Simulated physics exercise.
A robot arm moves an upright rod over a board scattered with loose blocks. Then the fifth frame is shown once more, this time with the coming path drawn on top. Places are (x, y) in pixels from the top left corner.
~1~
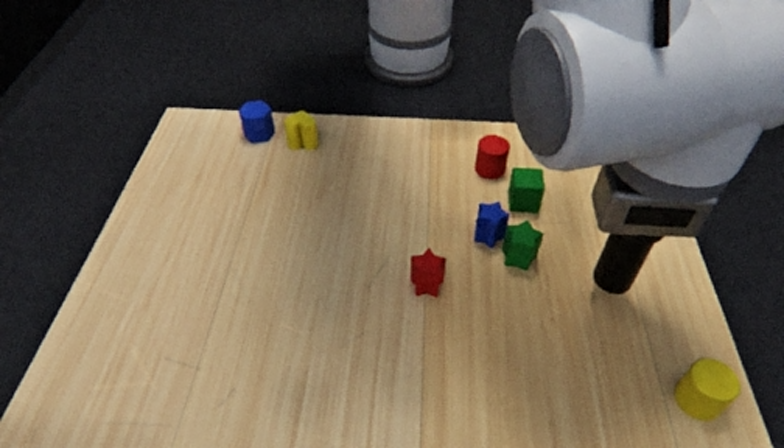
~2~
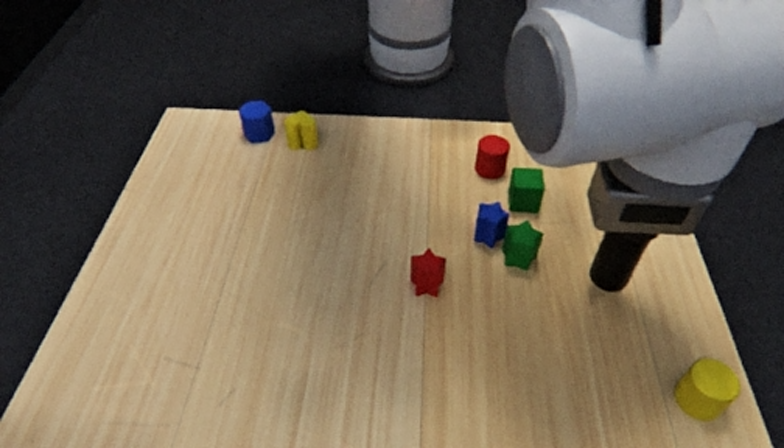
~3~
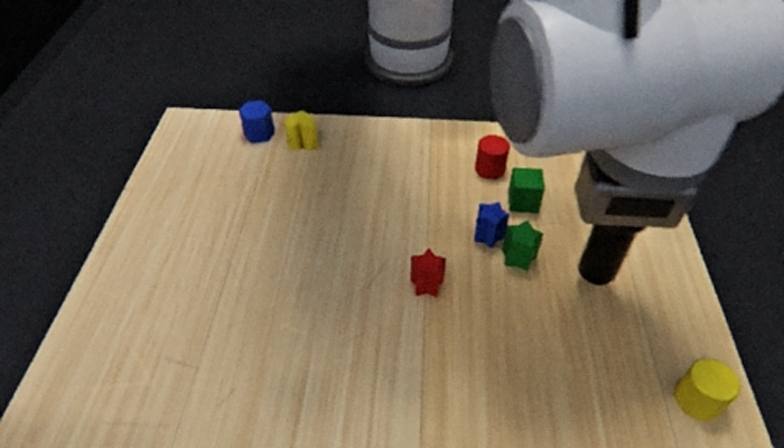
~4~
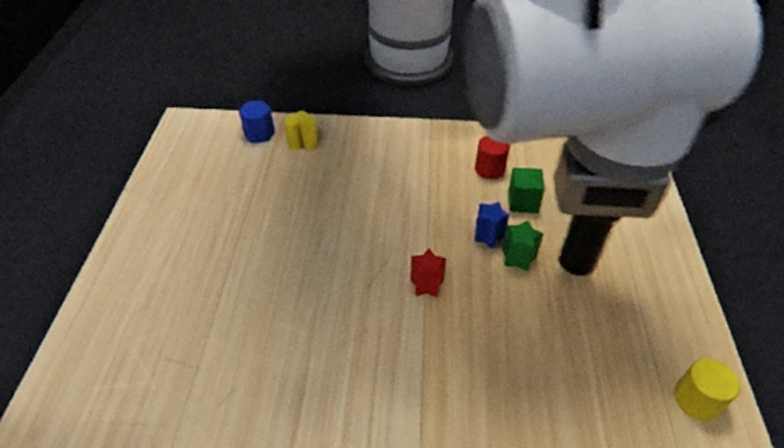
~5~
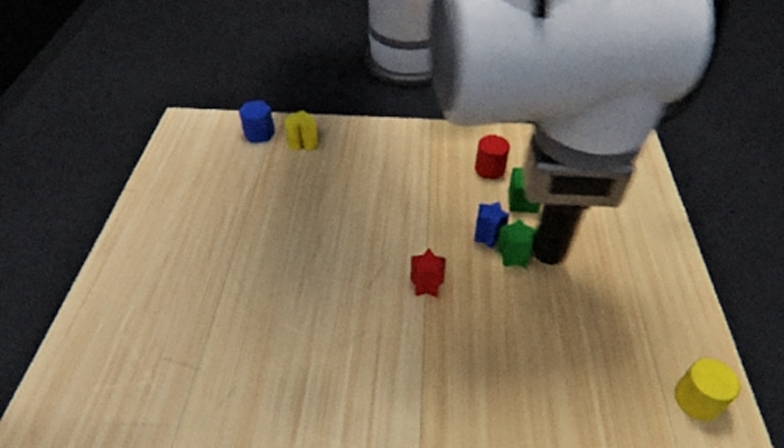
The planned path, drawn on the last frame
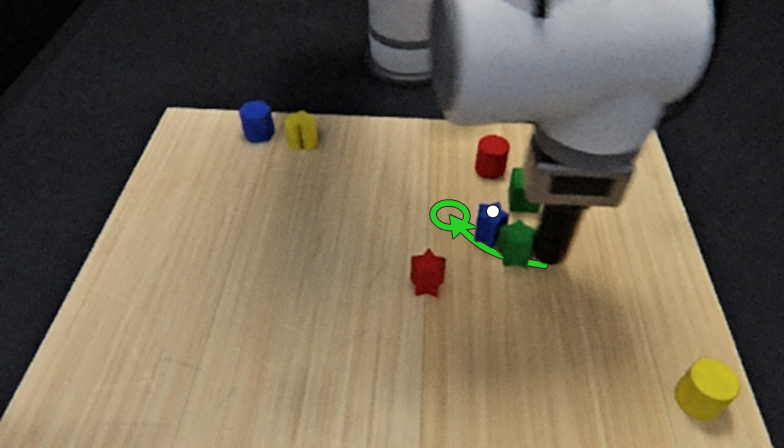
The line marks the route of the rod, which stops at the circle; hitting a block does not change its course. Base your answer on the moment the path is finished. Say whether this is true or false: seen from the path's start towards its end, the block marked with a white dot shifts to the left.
The statement is incorrect.
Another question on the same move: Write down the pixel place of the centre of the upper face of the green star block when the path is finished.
It sits at (427, 203).
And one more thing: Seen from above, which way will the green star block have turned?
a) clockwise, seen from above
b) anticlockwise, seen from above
My answer is option b.
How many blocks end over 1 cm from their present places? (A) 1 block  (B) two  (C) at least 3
Letter B.
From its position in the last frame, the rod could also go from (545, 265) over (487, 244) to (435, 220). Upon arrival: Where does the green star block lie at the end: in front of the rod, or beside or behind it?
As far as I can tell, the green star block is still leading the way in front of the rod.
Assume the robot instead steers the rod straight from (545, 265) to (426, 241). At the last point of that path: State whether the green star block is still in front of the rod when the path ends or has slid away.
It remains before the rod.
Path on the board, from (545, 265) over (505, 257) and (472, 239) to (450, 215); the dot is on the blue star block.
On the path given first. One third of the way, rod (508, 244); blue star block (468, 199), turned 45° clockwise; green star block (480, 222).
Two thirds of the way, rod (474, 226); blue star block (451, 187), turned 120° clockwise; green star block (444, 210).
At the end, rod (451, 202); blue star block (436, 170), turned 125° clockwise; green star block (427, 203), turned 55° anticlockwise; green square piece in place.
